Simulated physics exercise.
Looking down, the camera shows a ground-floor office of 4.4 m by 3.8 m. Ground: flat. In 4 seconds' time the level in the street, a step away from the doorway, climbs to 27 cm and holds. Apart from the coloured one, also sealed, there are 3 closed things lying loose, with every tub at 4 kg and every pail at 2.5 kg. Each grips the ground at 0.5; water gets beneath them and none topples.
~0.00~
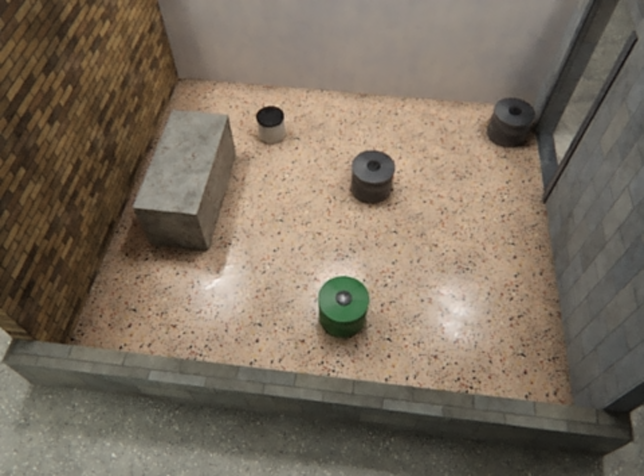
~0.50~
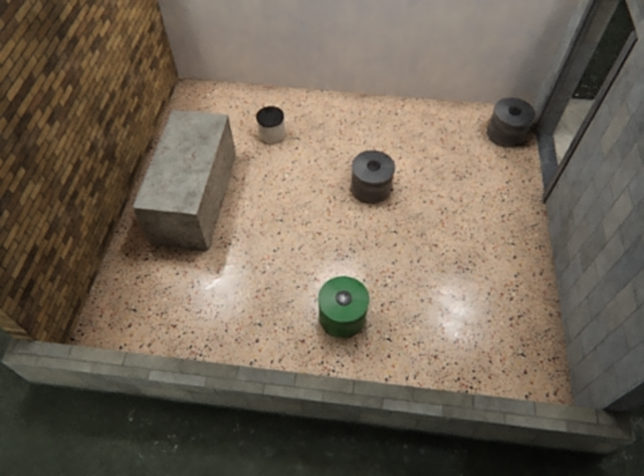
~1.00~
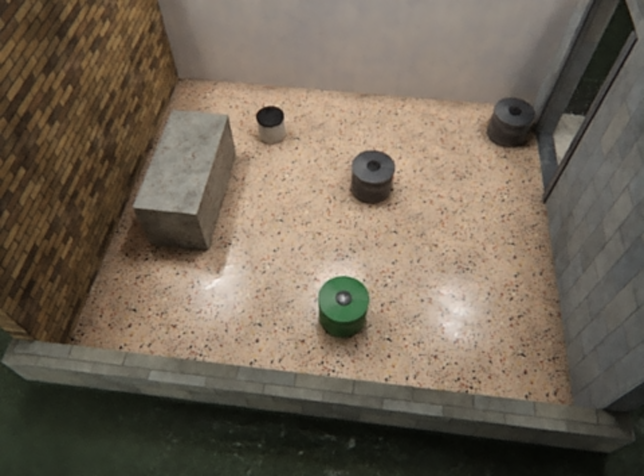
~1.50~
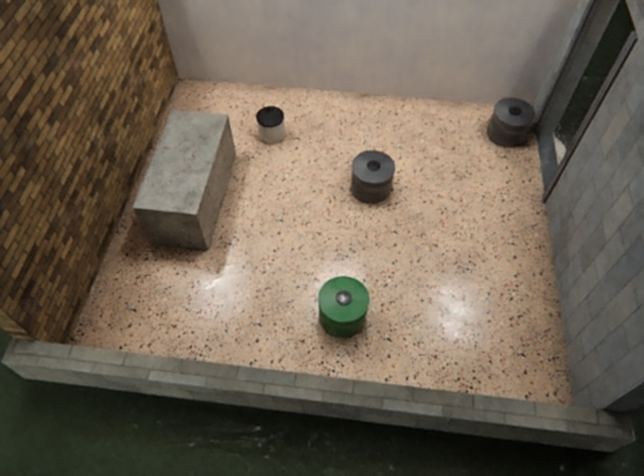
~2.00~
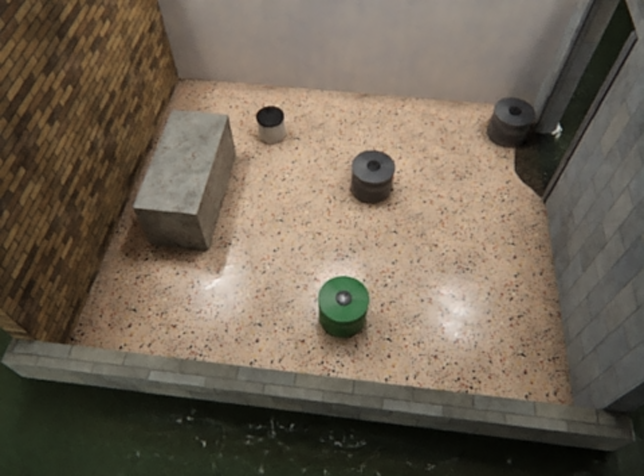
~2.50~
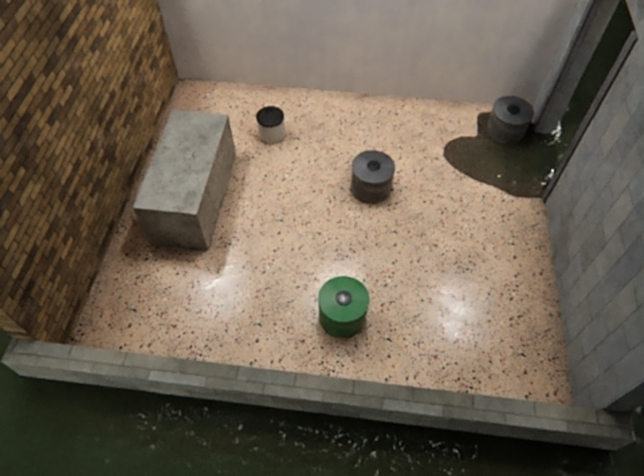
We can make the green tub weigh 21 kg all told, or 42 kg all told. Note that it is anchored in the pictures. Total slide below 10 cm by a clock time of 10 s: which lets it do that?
The low one.
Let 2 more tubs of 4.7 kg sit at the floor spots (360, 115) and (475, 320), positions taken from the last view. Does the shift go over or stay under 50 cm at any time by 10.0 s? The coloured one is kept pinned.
Note, in sequence: Exceeded, not exceeded.
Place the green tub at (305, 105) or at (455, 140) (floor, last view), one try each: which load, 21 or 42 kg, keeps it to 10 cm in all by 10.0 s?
Result, try 1: Heavy passes, light fails; try 2: Heavy passes, light fails.
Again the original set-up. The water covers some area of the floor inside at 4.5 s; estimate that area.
Roughly 8.0 m2.
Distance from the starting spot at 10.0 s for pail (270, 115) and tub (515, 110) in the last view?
Shifts: 300 cm / 400 cm.
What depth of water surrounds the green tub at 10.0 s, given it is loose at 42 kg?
Close to 8 cm deep.
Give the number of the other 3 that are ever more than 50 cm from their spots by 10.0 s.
I make it 3.
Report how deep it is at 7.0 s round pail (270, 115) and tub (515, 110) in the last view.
Close to 12 and 14 centimetres.
After 3.5 s the green tub would be 0 cm from its start with 21 kg and 0 cm from its start with 42 kg; 0 cm of water round it then.
After 4.5 s the green tub would be 0 cm from its start with 21 kg and 0 cm from its start with 42 kg; 1 cm of water round it then.
After 7.0 s the green tub would be 0 cm from its start with 21 kg and 0 cm from its start with 42 kg; 2 cm of water round it then.
After 10.0 s the green tub would be 0 cm from its start with 21 kg and 0 cm from its start with 42 kg; 8 cm of water round it then.
